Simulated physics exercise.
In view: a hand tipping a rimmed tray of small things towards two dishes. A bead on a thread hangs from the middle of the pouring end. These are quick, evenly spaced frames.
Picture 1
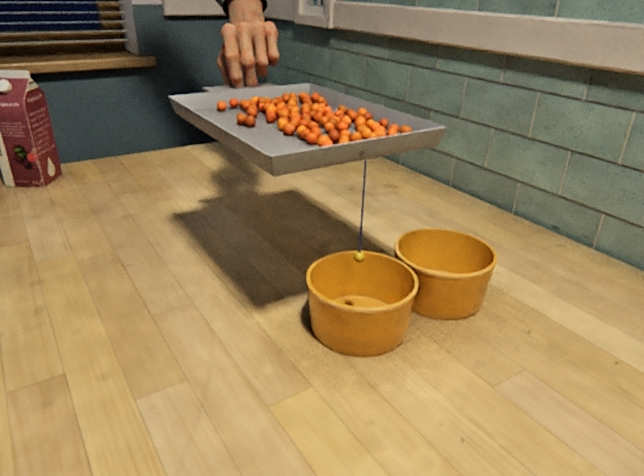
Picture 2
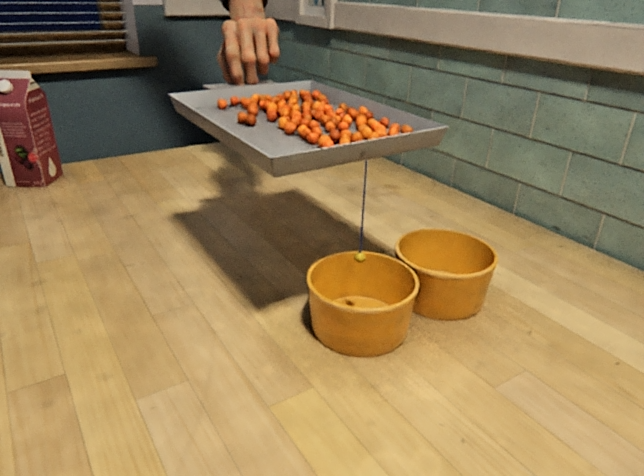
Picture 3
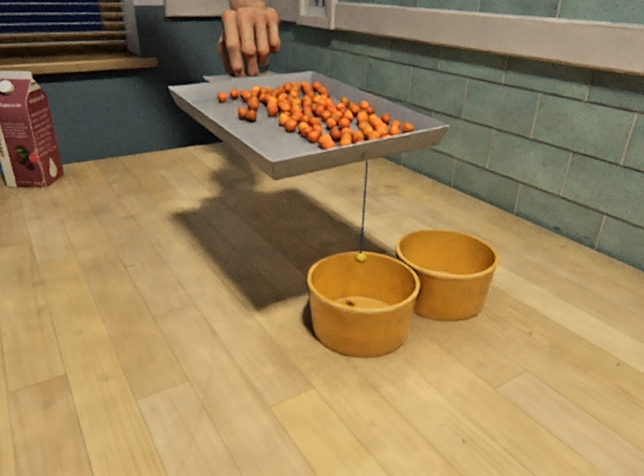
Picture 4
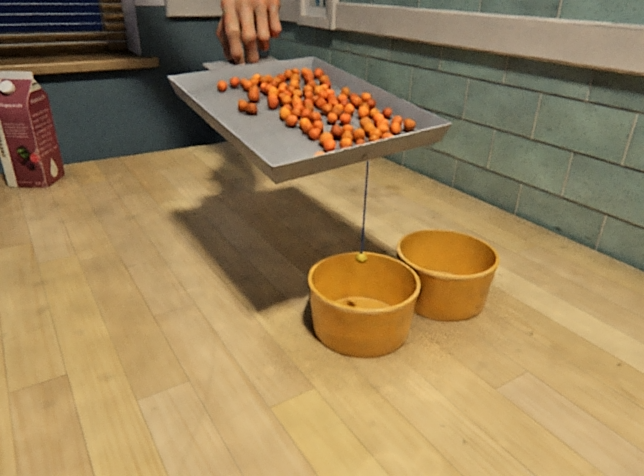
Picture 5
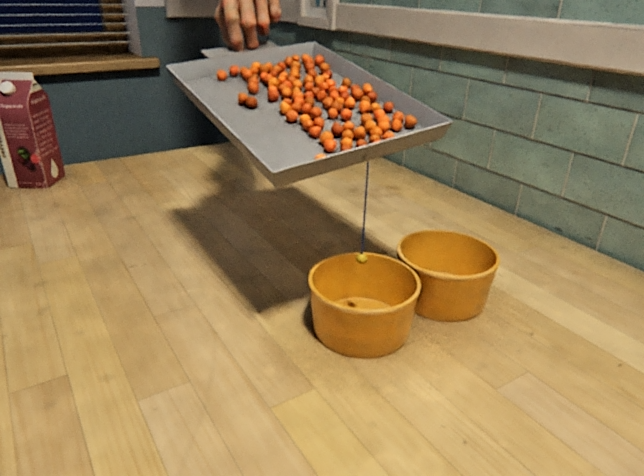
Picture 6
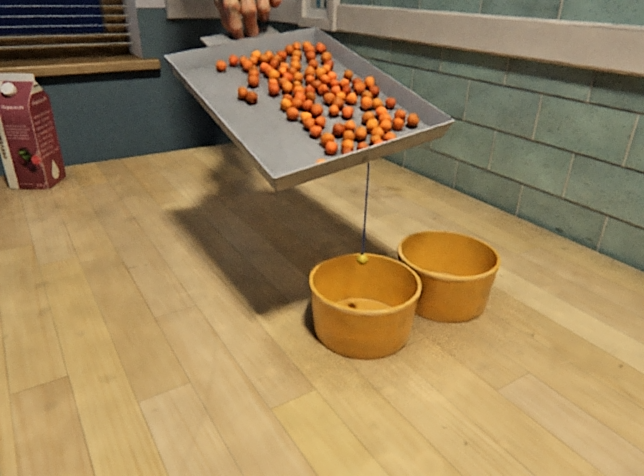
A hand raised the back of a grey tray of small orange balls above two mustard-yellow dishes on a wooden surface, gradually steepening its slant while the front left corner dipped slightly.
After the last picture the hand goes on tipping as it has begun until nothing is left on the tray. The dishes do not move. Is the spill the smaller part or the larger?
The two hold only the smaller part of the load.
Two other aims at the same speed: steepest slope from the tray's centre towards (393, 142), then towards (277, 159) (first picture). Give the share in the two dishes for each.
About 90 and 10 per cent.
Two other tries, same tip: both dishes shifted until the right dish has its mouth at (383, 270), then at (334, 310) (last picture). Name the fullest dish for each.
At the first place the left-hand dish, at the second right.
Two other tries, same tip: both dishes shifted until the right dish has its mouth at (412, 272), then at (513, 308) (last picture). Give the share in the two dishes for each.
In turn 80 and 0 in a hundred.
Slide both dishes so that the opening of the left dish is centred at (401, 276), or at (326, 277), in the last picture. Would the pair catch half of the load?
First not half, then the smaller part.
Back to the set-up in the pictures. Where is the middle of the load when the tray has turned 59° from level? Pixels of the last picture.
Close to (306, 148).
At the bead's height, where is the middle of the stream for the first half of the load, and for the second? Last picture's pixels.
Around (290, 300) and then (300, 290).
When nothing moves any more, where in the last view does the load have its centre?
Near (278, 383).
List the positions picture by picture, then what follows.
In the first picture, corners of the pouring end at (273, 153) and (439, 126), level; middle of the load at (305, 118), coated peanuts; left dish at (395, 325); right dish at (479, 291); bead on its thread at (359, 257).
In the second picture, corners of the pouring end at (274, 154) and (440, 126), level; middle of the load at (306, 117).
In the third picture, corners of the pouring end at (275, 158) and (441, 125), tipped barely, lowest at the left corner; middle of the load at (307, 112).
In the fourth picture, corners of the pouring end at (276, 162) and (443, 122), tipped a little, lowest at the left corner; middle of the load at (308, 104).
In the fifth picture, corners of the pouring end at (276, 167) and (445, 120), tipped a little, lowest at the left corner; middle of the load at (308, 96).
In the sixth picture, corners of the pouring end at (277, 172) and (446, 119), tipped clearly, lowest at the left corner; middle of the load at (310, 91); left dish at (398, 327); right dish at (482, 293).
Soon after the last picture, tray tipped steeply; nearly all on the tray; a small part outside both; a small part in the air.
A little later, tray tipped right over; about a quarter on the tray; a stray few in the left dish; about half outside both; about a quarter in the air.
Later still, tray tipped past a quarter turn; a small part in the left dish; most outside both.
At rest, tray tipped past a quarter turn; a small part in the left dish; none in the right dish; most outside both.
